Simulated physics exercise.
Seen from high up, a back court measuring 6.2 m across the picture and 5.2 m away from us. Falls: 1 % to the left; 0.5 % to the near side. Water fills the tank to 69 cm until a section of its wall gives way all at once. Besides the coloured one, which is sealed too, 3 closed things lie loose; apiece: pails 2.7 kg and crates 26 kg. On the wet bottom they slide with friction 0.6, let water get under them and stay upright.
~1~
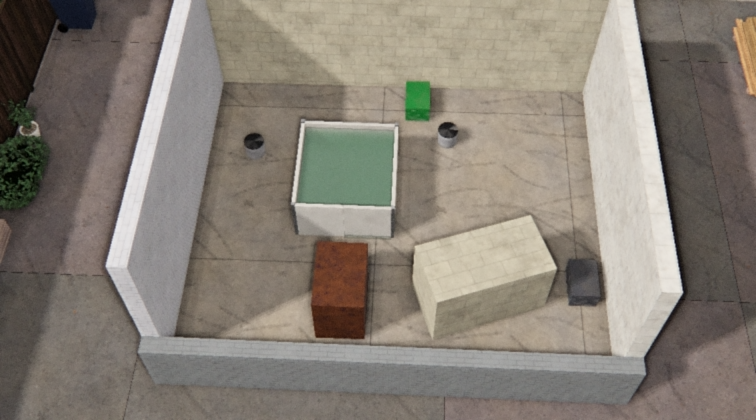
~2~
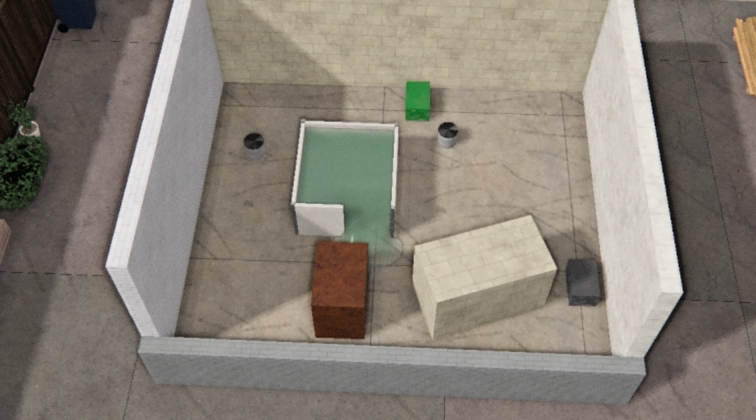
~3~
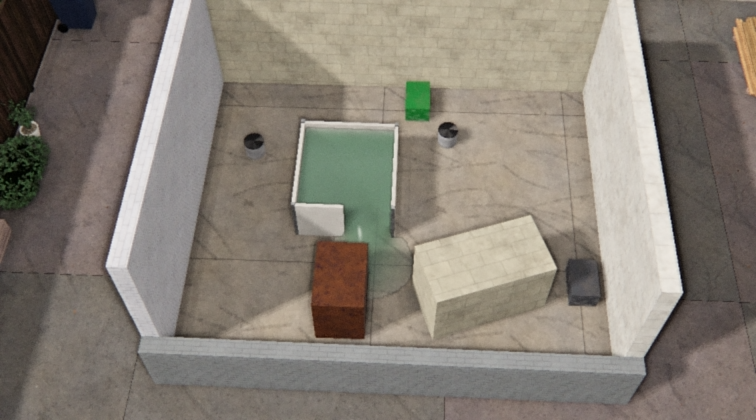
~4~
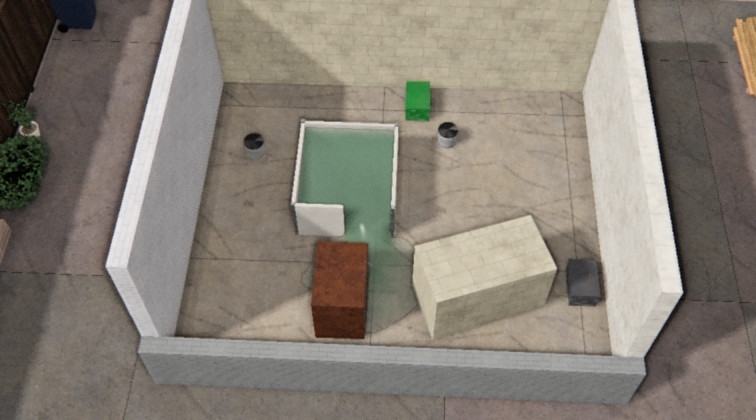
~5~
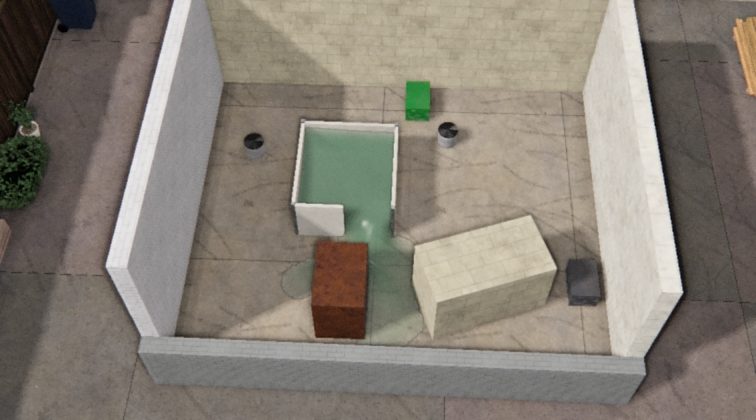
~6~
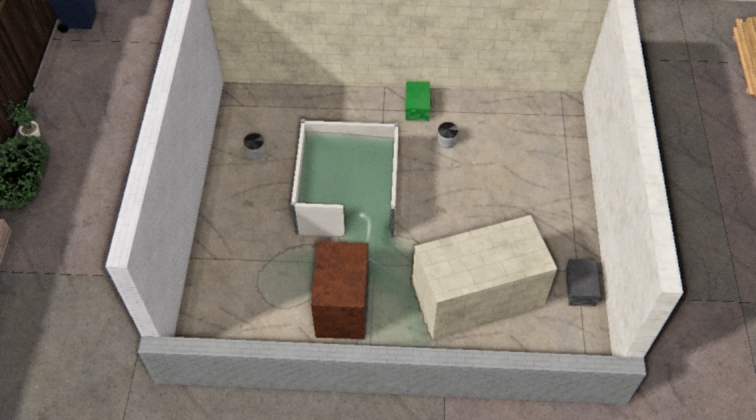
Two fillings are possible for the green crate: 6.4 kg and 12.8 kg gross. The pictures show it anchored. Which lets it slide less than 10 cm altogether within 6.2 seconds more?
Most likely the lighter pick already works.
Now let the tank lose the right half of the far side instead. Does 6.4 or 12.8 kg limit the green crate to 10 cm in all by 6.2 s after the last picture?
So no choice works.
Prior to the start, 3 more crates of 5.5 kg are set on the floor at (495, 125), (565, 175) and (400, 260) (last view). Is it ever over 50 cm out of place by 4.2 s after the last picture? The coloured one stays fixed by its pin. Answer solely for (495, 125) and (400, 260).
In that order: Less, more.
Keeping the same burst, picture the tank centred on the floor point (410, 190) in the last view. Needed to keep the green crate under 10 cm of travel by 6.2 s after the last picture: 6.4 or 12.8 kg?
Then it turns out both choices fall short.
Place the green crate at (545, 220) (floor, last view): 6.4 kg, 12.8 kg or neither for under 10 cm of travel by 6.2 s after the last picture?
Looks like the outcome is this: The heavier one is needed.
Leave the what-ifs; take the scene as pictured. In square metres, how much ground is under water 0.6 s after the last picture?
About 10.0 m2.
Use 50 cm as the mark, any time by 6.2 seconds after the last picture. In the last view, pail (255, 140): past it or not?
That one goes beyond the limit.
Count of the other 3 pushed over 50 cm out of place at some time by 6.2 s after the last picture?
The count comes to 1.
Then, 0.6 s after the last picture the green crate would be 0 cm from its start with 6.4 kg and 0 cm from its start with 12.8 kg; 0 cm of water round it then.
Then, 2.3 s after the last picture the green crate would be 0 cm from its start with 6.4 kg and 0 cm from its start with 12.8 kg; 0 cm of water round it then.
Then, 4.2 s after the last picture the green crate would be 0 cm from its start with 6.4 kg and 0 cm from its start with 12.8 kg; 0 cm of water round it then.
Then, 6.2 s after the last picture the green crate would be 0 cm from its start with 6.4 kg and 0 cm from its start with 12.8 kg; 2 cm of water round it then.
